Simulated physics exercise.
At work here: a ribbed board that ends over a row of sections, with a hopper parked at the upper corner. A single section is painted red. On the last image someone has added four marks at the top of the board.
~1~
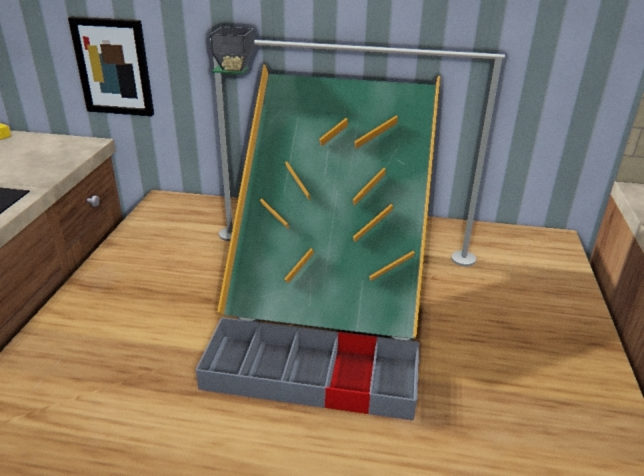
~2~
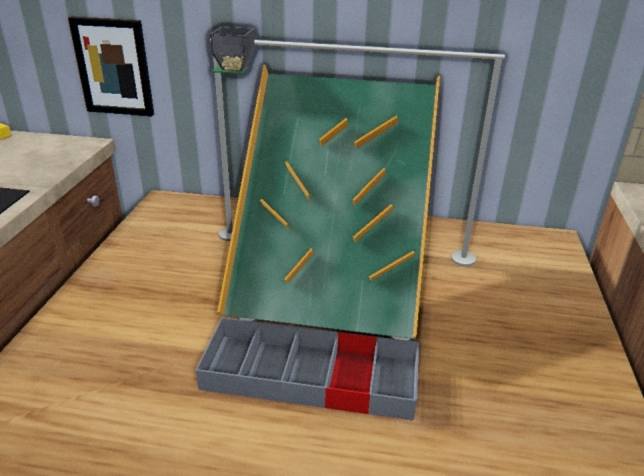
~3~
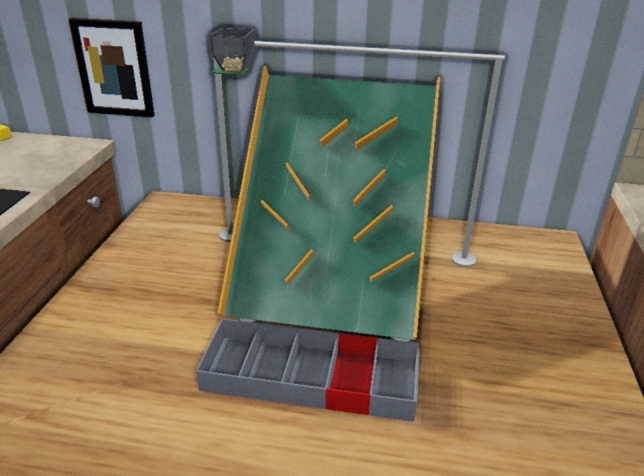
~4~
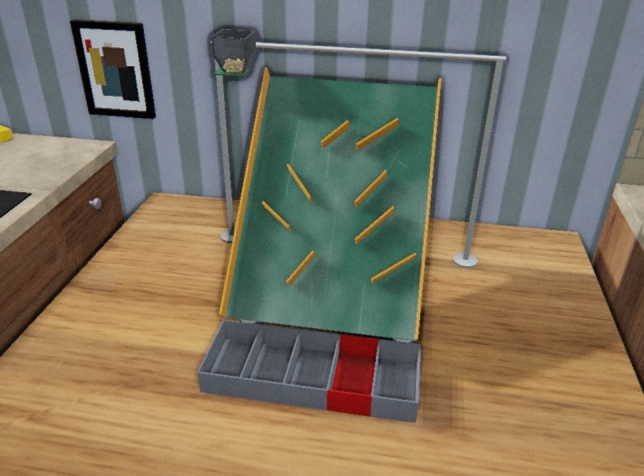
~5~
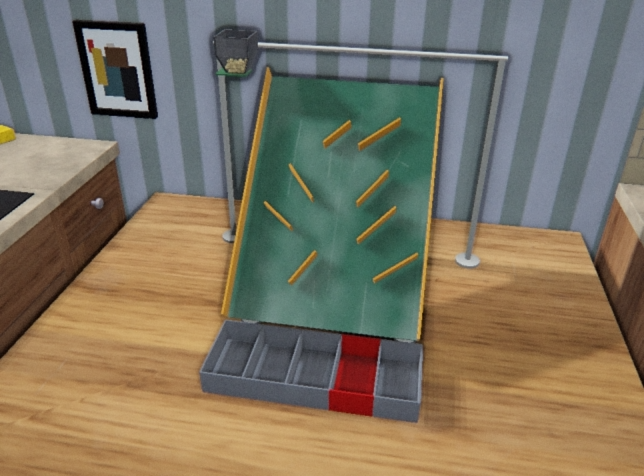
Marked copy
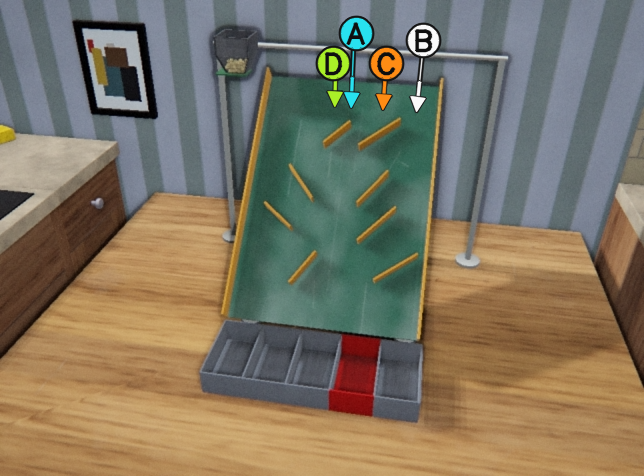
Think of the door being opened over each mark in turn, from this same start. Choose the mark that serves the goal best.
Mark D does it best.
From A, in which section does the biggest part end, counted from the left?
The third.
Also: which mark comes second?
That is mark A.
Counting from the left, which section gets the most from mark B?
It is the third one.
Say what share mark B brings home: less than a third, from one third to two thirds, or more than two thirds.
Less than a third.
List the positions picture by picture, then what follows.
In the first frame, hopper at (234, 61), soya beans, door shut.
In the second frame, ribs (320, 140) to (347, 119), (355, 142) to (397, 116), (286, 162) to (308, 195).
In the third frame, ribs (354, 201) to (385, 169), (261, 201) to (287, 225), (354, 238) to (392, 206).
In the fourth frame, ribs (287, 282) to (313, 251), (372, 279) to (416, 254).
In the fifth frame, red section at (351, 402), number 4 of 5 from the left.
On the marked copy, mark A meets the board at (351, 102); mark B meets the board at (417, 106); mark C meets the board at (383, 104); mark D meets the board at (334, 101).
Choosing A, about a quarter in the red section, about two thirds in other sections.
Choosing B, a small part in the red section, nearly all in other sections.
Choosing C, a small part in the red section, most in other sections, a stray few outside the box.
Choosing D, about half in the red section, about half in other sections.
